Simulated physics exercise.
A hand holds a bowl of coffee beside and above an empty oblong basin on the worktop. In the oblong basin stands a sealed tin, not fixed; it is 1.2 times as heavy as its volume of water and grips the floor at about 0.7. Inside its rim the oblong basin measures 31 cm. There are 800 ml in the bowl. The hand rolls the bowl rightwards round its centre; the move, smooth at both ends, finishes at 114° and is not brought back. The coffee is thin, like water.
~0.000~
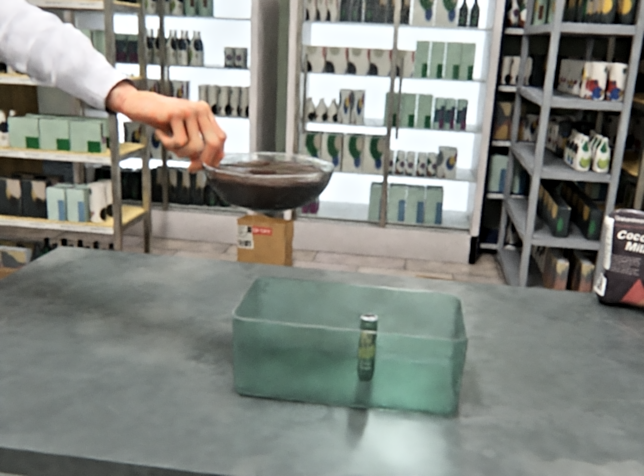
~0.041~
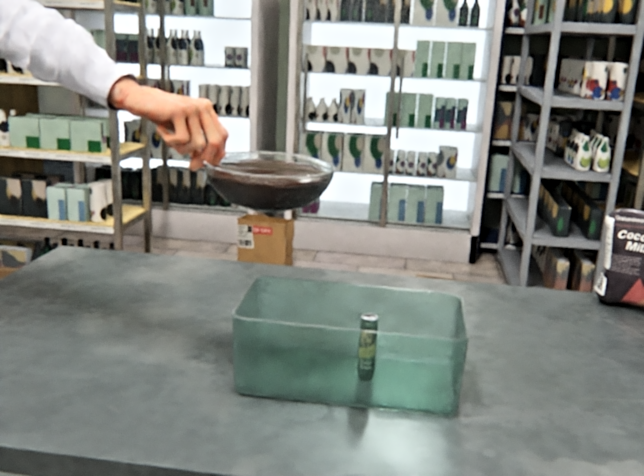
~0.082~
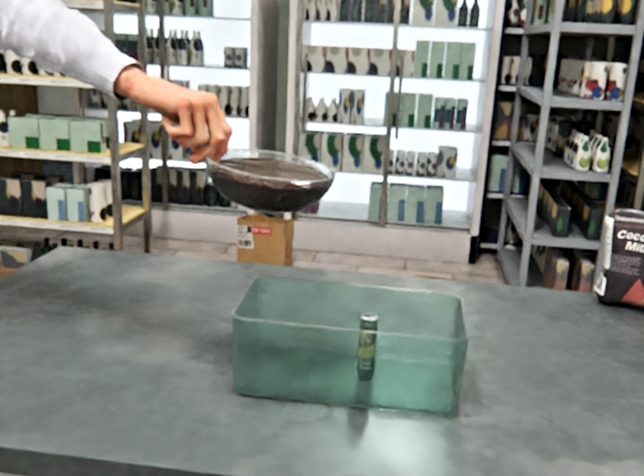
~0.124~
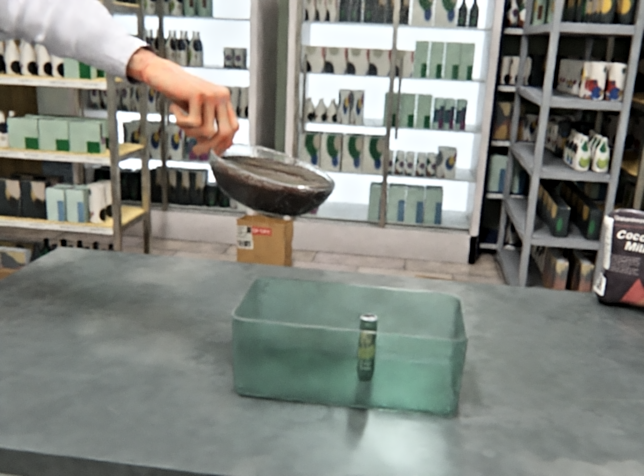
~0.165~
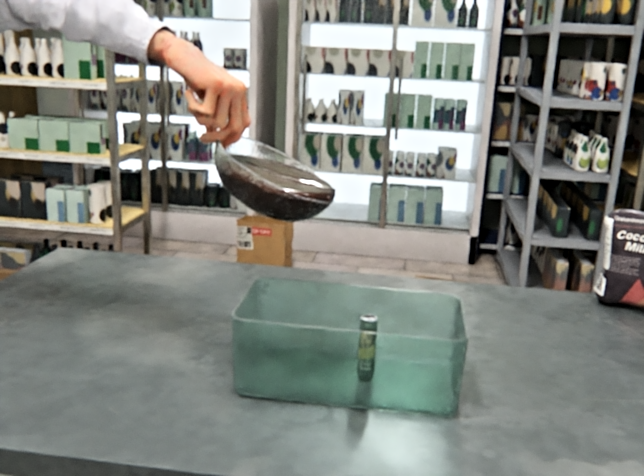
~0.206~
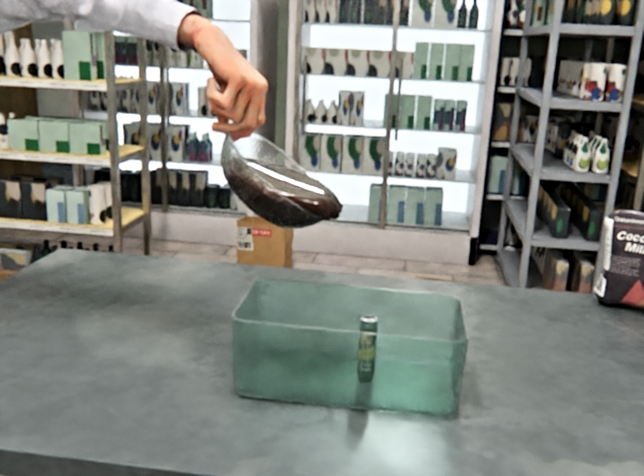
A hand tilts a clear bowl of dark liquid rightwards above a green basin on a worktop.
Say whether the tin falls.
The tin falls.
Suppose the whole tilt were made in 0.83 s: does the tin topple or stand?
The tin stays up.
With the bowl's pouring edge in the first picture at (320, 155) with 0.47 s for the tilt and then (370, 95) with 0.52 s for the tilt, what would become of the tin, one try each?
First it falls; then it topples.
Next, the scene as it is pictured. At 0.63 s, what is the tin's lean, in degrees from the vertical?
About 30°.
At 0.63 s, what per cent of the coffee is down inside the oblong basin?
About 92 per cent.
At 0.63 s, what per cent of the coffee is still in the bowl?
Some 0 per cent.
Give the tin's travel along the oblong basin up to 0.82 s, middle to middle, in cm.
Some 0 cm.
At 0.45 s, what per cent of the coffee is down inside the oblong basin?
About 76 per cent.
By 0.45 s the tilt is 109° and 0 per cent is still to pour; the tin stands where it began.
By 0.63 s the tilt is 114° and 0 per cent is still to pour; the tin leans 32°.
By 0.82 s the tilt is 114° and 0 per cent is still to pour; the tin lies on its side.
By 1.02 s the tilt is 114° and 0 per cent is still to pour; the tin lies on its side.
At rest the tin lies on its side.
